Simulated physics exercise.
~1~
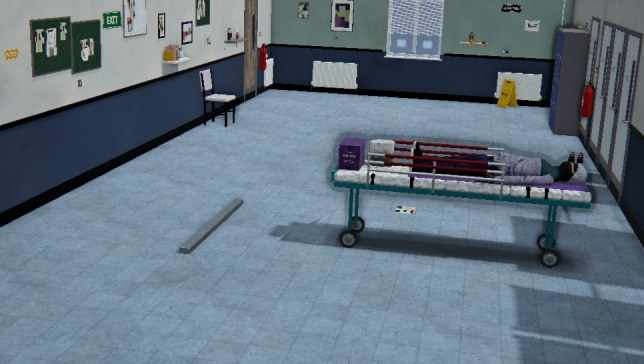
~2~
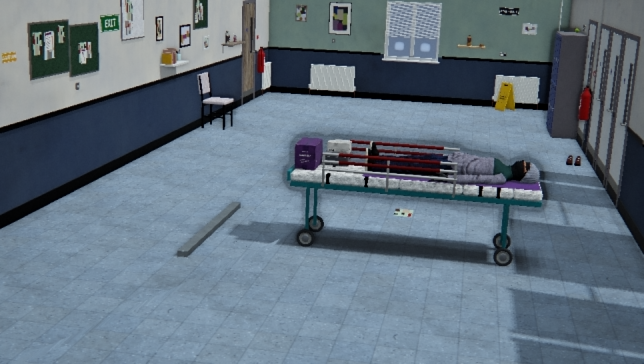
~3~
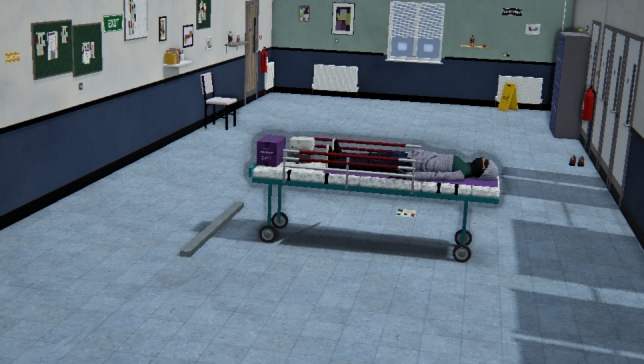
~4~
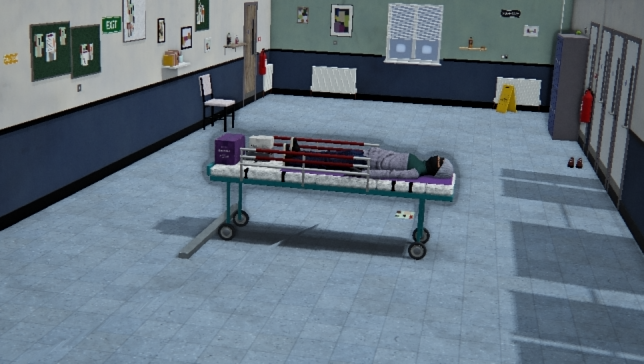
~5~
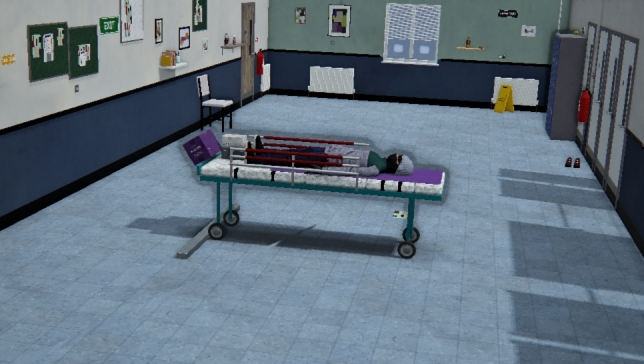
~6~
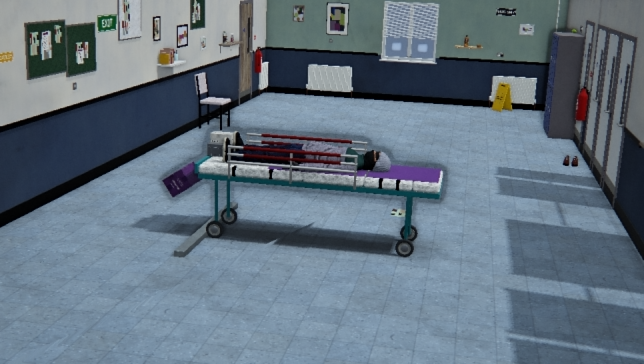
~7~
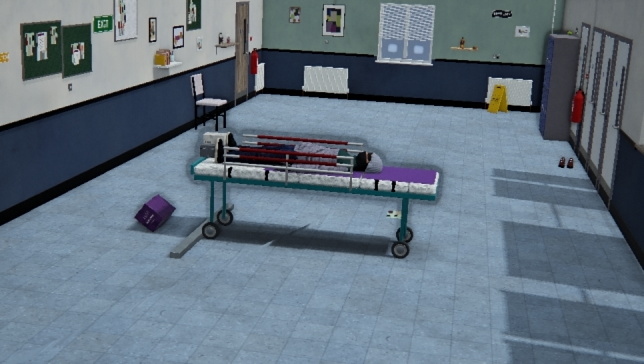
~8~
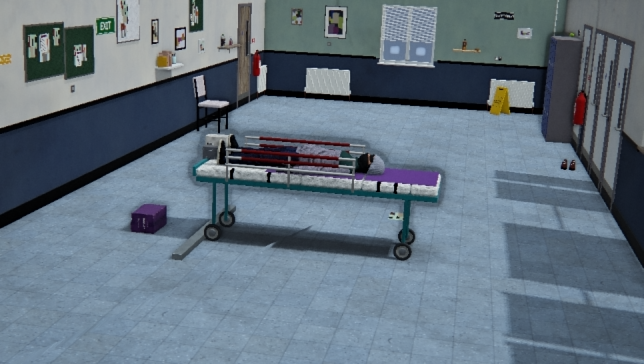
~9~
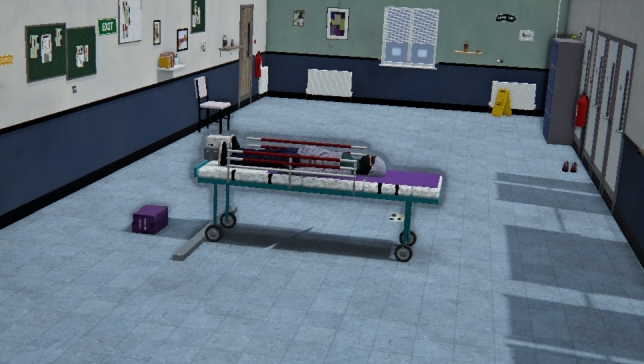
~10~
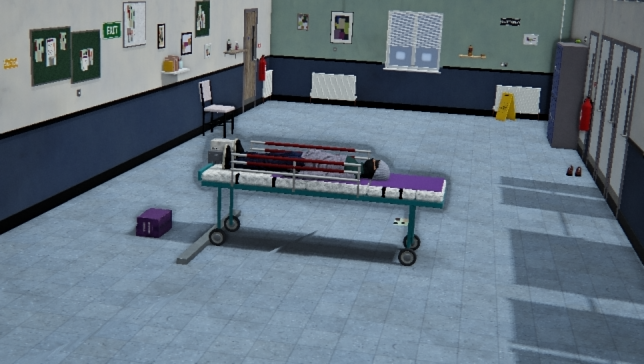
A teal-framed gurney carrying a person lying flat rolls leftward across the pale blue tiled floor of a clinic-like corridor, seen from above and to one side by a slightly swaying camera. A purple holdall sits at its left end beside pale items, and a grey sill lies on the floor ahead. The gurney reaches the sill and stops abruptly, while the person and the load slide on toward the left. The holdall tips over the end, tumbles to the floor and settles upright. The person and the pale items stay aboard the motionless gurney, leaving purple bedding bare at the right.
